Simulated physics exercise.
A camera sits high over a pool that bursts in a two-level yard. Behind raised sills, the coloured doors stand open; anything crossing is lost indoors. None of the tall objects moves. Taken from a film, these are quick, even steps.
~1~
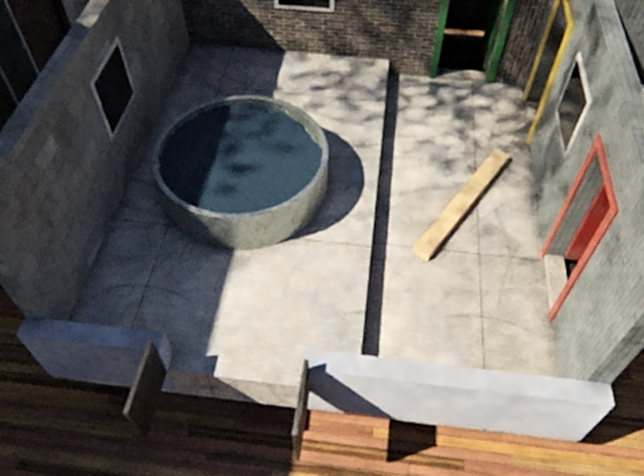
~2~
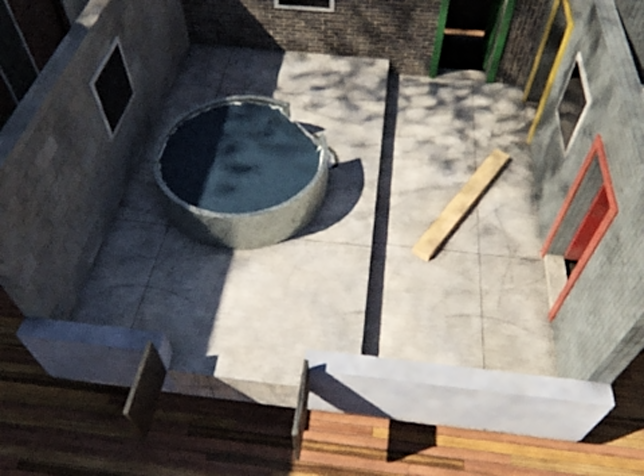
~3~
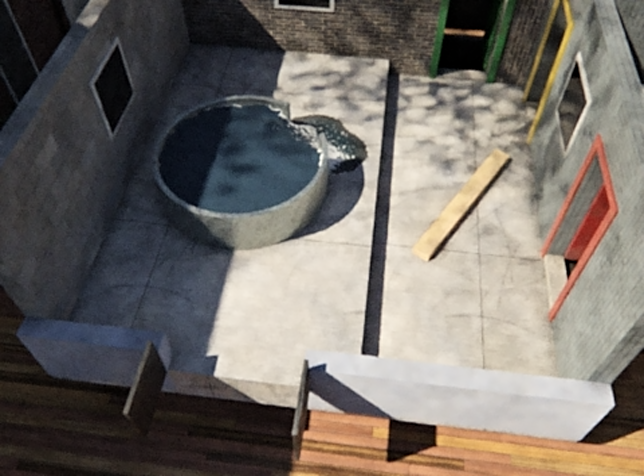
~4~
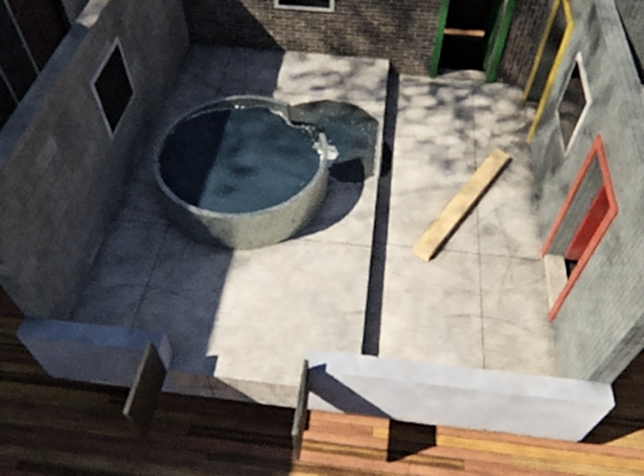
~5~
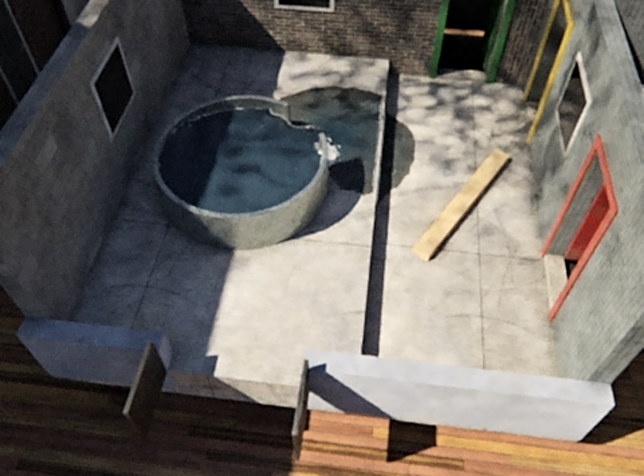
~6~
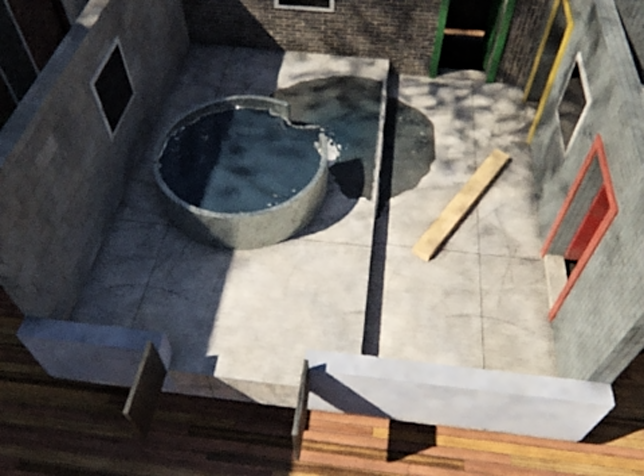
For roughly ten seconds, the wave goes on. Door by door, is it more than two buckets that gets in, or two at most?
As I see it, green door: Over two pails; yellow door: Over two pails; red door: Two pails at most.
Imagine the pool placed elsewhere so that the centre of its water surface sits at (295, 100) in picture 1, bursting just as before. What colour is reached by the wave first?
I'd pick the one in green.
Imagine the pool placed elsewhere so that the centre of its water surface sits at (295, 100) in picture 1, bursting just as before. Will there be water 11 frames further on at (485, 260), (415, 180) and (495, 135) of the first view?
Result: Spared; spared; inundated.
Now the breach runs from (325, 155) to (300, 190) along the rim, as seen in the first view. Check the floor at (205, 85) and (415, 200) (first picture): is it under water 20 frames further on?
Respectively: Parched and drenched.
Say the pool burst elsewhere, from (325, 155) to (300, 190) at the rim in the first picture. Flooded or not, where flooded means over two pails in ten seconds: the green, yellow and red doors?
Well, the green door overshoots, the yellow door overshoots, and the red door overshoots.
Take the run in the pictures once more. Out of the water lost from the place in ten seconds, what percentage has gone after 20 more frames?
Roughly 35 %.
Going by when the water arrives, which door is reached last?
The red door.
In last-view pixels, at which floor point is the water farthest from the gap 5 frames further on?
The flood front should get to about (510, 86).
A moment on, water covers 30 % of the floor; the green door wet at the sill, nothing in, the yellow door not reached, the red door not reached.
Next, water covers 35 % of the floor; the green door under two buckets in, the yellow door over two buckets in, the red door not reached.
Then, water covers 40 % of the floor; the green door over two buckets in, the yellow door far over two buckets in, the red door not reached.
Later, water covers 65 % of the floor; the green door far over two buckets in, the yellow door far over two buckets in, the red door wet at the sill, nothing in.
In the end, water covers 70 % of the floor; the green door far over two buckets in, the yellow door far over two buckets in, the red door wet at the sill, nothing in.
